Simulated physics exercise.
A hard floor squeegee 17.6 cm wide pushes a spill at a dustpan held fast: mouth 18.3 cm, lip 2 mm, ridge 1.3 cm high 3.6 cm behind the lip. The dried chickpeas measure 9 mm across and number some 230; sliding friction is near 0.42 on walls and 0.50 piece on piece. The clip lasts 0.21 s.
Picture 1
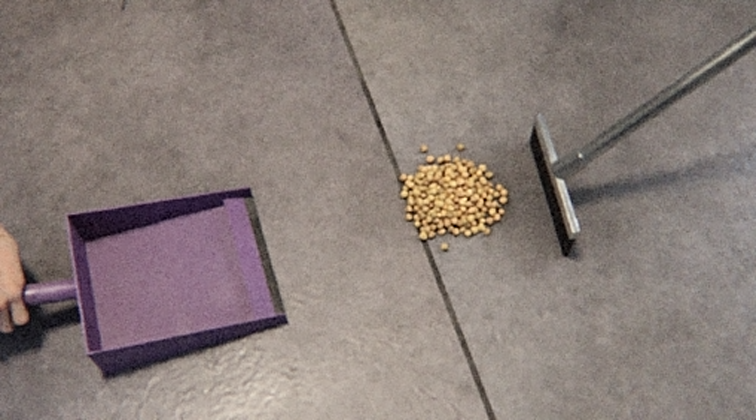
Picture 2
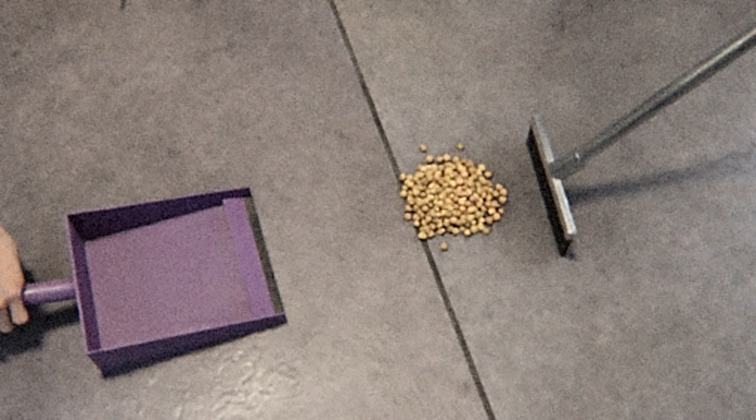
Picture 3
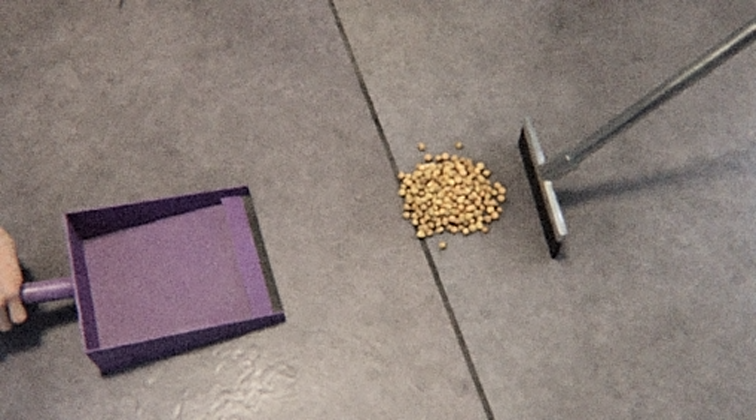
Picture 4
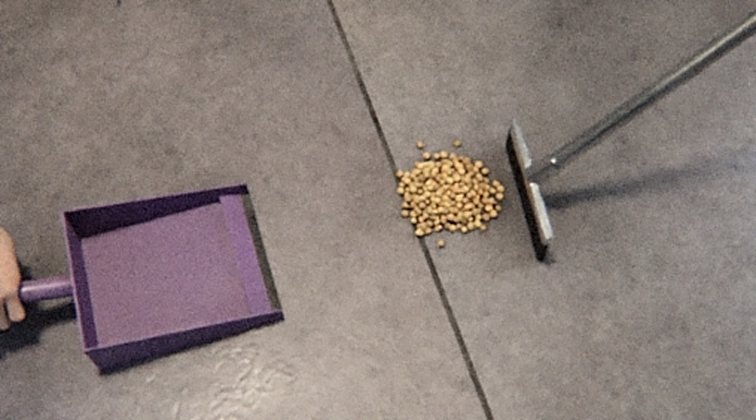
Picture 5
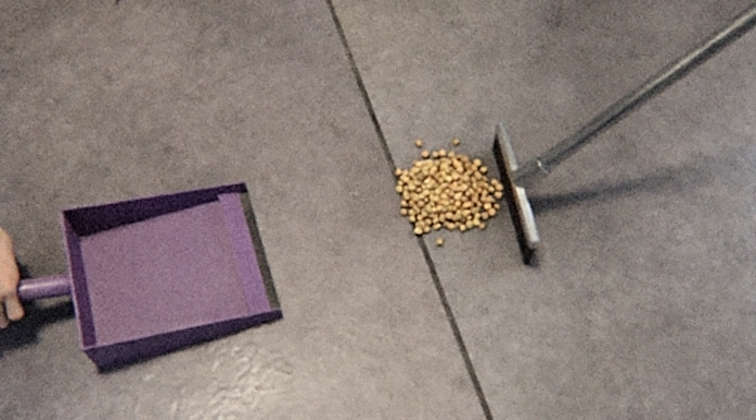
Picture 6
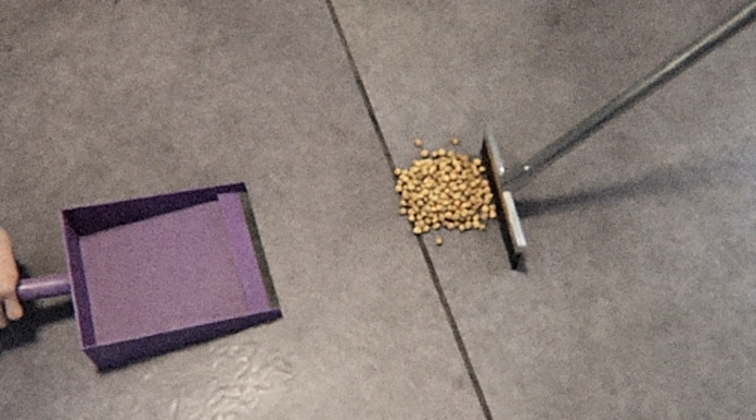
A squeegee slides left across the gray floor and nudges the edge of a chickpea pile.
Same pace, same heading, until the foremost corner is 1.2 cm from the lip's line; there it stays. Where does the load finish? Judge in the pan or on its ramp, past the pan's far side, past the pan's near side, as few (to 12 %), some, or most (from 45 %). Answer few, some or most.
Pan: Some, far side: Few, near side: Few.
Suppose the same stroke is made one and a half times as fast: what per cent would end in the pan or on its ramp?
It would be near 20 per cent.
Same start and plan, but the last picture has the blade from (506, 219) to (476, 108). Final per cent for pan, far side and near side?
Pan 10, far 55, near 0.
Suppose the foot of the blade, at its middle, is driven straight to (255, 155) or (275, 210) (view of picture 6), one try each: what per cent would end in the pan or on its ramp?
Some 10 and 35 per cent.
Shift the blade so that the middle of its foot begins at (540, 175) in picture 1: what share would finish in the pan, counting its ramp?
About 30 per cent.
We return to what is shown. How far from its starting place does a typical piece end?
Some 24 cm.
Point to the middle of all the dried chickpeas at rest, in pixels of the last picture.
At about (273, 239).
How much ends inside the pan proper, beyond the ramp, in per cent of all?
Some 0 per cent.
Then, 0.33 s after the last picture, middle of the blade 17 cm from the lip; 0 % over the lip, far side 5 %, near side 5 %.
Then, 0.55 s after the last picture, middle of the blade 8 cm from the lip; 0 % over the lip, far side 5 %, near side 5 %.
Then, 0.88 s after the last picture, middle of the blade 2 cm from the lip; 20 % over the lip, far side 5 %, near side 5 %.
In the end, pan 20 %, far side 5 %, near side 5 %, in front of the lip or behind the blade 70 %.
